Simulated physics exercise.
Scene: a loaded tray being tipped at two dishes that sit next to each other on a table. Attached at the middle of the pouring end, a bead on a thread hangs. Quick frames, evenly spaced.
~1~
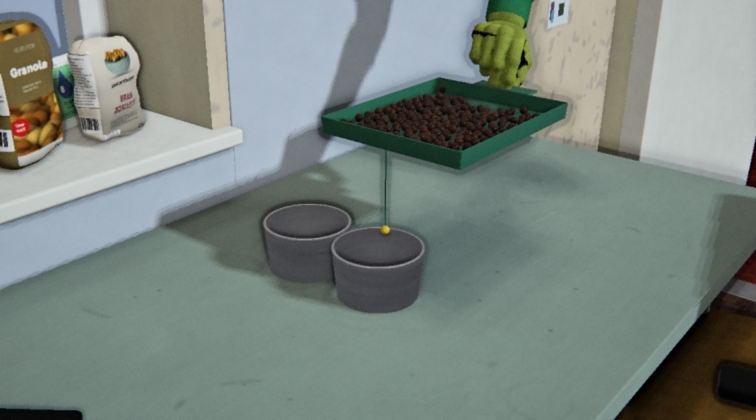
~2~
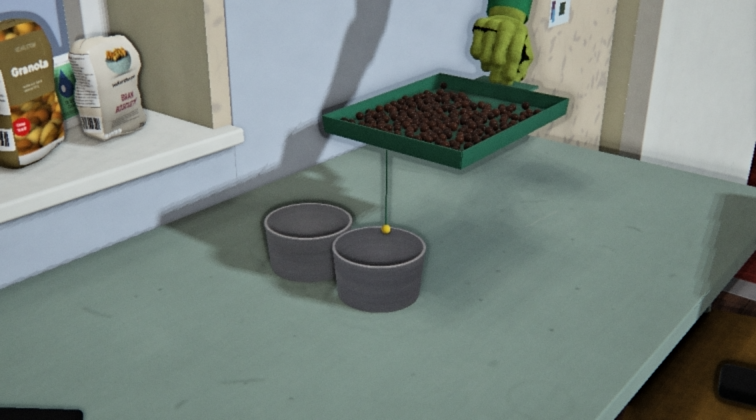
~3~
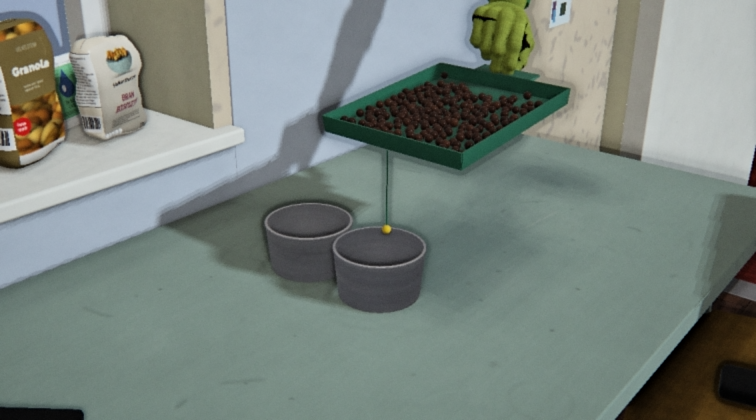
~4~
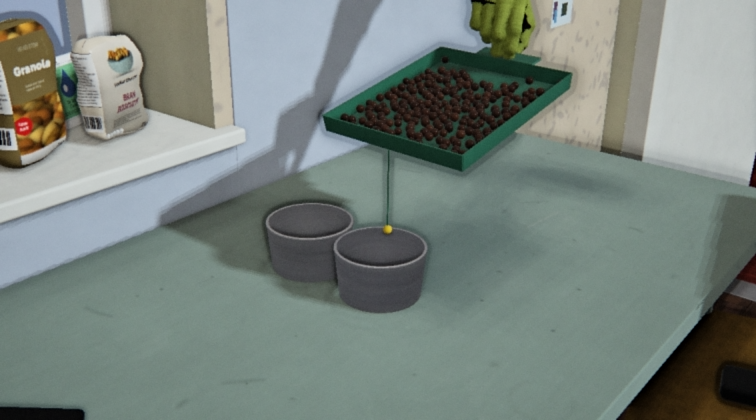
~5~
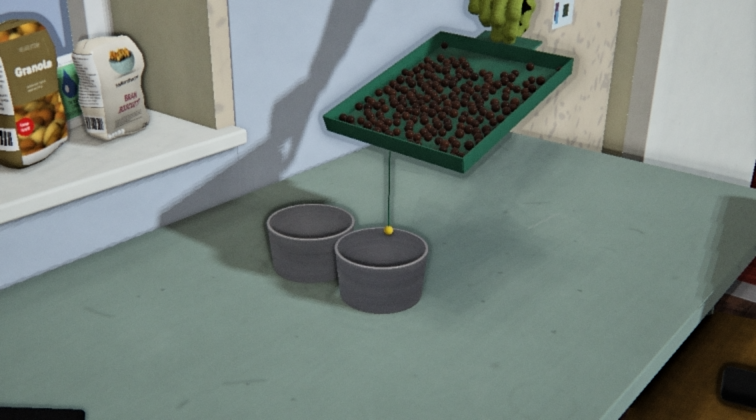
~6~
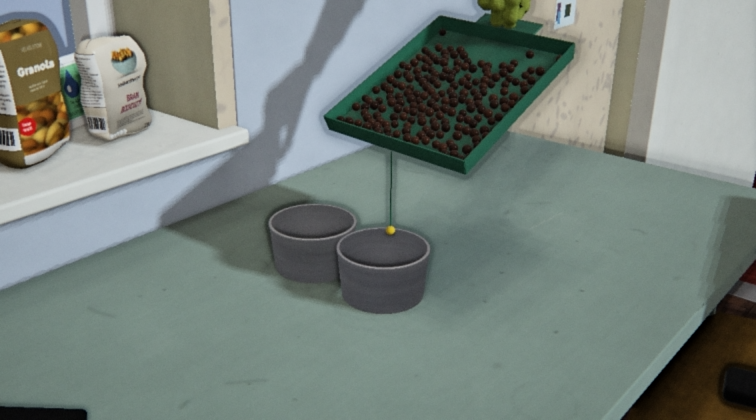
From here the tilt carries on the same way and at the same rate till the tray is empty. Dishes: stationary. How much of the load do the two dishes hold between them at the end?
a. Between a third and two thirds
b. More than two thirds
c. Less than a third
Less than a third.
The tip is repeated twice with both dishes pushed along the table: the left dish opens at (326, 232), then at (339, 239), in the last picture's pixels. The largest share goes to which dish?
Try 1: The right-hand one. Try 2: The right-hand one.
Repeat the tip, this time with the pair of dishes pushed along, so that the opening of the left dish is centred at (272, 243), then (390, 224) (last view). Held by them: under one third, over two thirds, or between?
Taking the two places in turn, the answer is between a third and two thirds and then below one third.
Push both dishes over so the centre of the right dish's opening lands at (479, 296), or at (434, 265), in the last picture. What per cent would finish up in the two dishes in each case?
First placement: Some 70 %; second placement: Some 50 %.
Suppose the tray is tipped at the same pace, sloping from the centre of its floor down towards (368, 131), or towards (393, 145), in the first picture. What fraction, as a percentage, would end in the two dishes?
Lab note: Case 1 near 90 %, case 2 near 40 %.
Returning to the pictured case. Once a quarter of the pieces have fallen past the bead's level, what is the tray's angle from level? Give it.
At some 95 degrees.
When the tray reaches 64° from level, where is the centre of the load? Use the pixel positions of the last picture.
Centre estimate: (414, 118).
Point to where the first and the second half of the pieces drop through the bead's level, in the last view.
(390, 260), then (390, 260).
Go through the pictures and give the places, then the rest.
Corners of the pouring end at (324, 116) and (461, 151), level; middle of the load at (436, 121), chocolate balls; left dish at (278, 253); right dish at (349, 282); bead on its thread at (385, 230), in the first picture.
Corners of the pouring end at (325, 115) and (462, 151), level; middle of the load at (437, 118), in the second picture.
Corners of the pouring end at (325, 115) and (462, 152), tipped barely, lowest at the right corner; middle of the load at (438, 113), in the third picture.
Corners of the pouring end at (325, 115) and (462, 154), tipped a little, lowest at the right corner; middle of the load at (438, 106), in the fourth picture.
Corners of the pouring end at (325, 115) and (462, 157), tipped clearly, lowest at the right corner; middle of the load at (437, 101), about a quarter on the move, in the fifth picture.
Corners of the pouring end at (326, 116) and (464, 159), tipped clearly, lowest at the right corner; middle of the load at (435, 98), nearly all on the move; left dish at (283, 253); right dish at (354, 282), in the sixth picture.
Soon after the last picture, tray tipped steeply; nearly all on the tray; a stray few in the air.
A little later, tray tipped past a quarter turn; about a quarter on the tray; a small part in the right dish; about a third outside both; about a quarter in the air.
Later still, tray tipped past a quarter turn; about a quarter in the right dish; most outside both.
By the end, tray tipped past a quarter turn; about a quarter in the right dish; none in the left dish; most outside both.
